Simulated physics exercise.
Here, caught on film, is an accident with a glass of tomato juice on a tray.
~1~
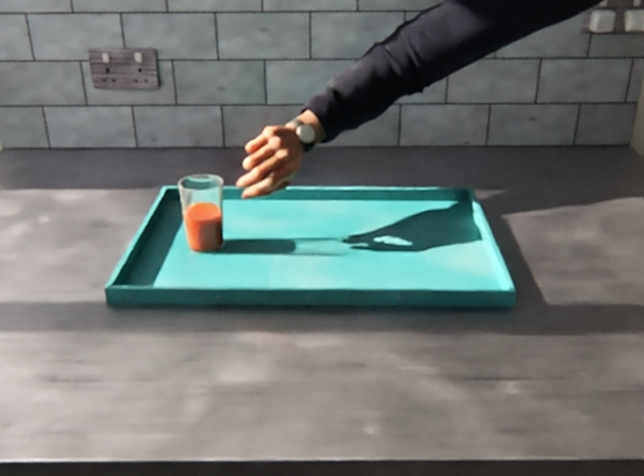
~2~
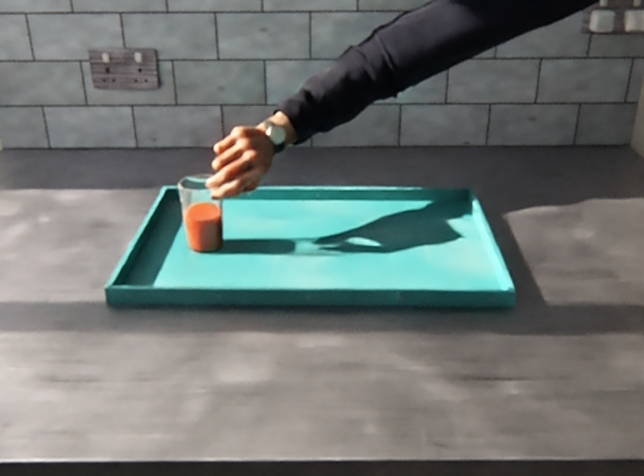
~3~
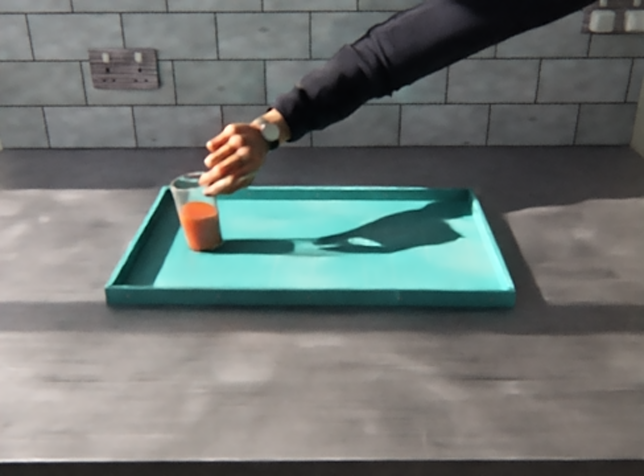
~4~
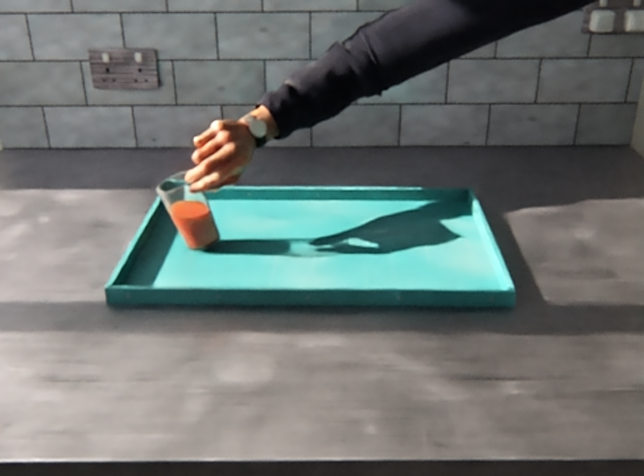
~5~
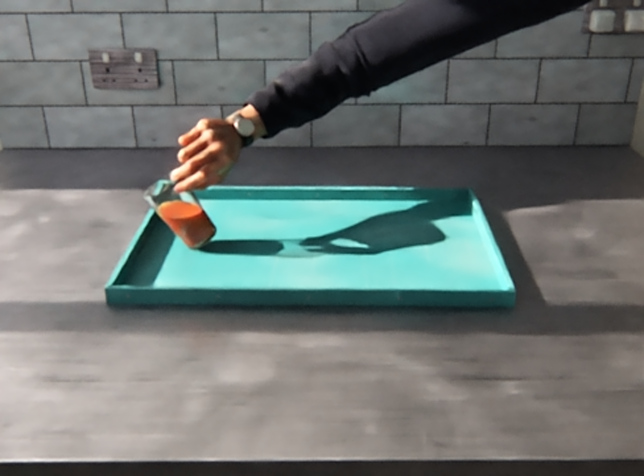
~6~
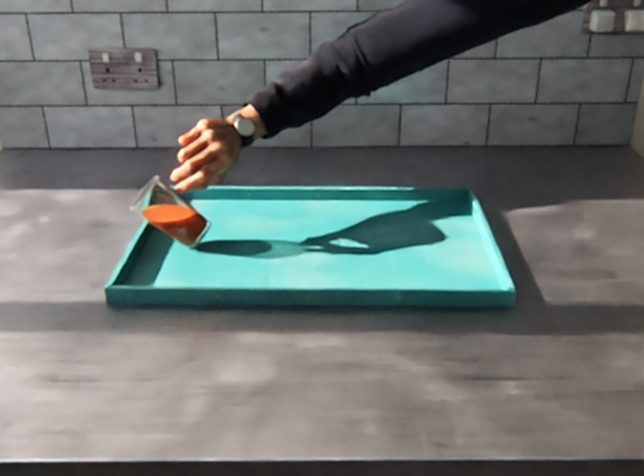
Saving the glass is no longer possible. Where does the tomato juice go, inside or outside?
I think it will spread beyond the tray.
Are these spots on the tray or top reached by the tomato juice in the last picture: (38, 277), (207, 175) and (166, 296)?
Spot one ends up in the spill, spot two out of the spill, spot three out of the spill.
A moment on, the glass lies across the rim; the puddle covers about as much as a plate; it spreads outside the tray.
Further on, the puddle covers about as much as a tray; it spreads outside the tray.
When it is over, the puddle covers about as much as a tray; it spreads outside the tray.
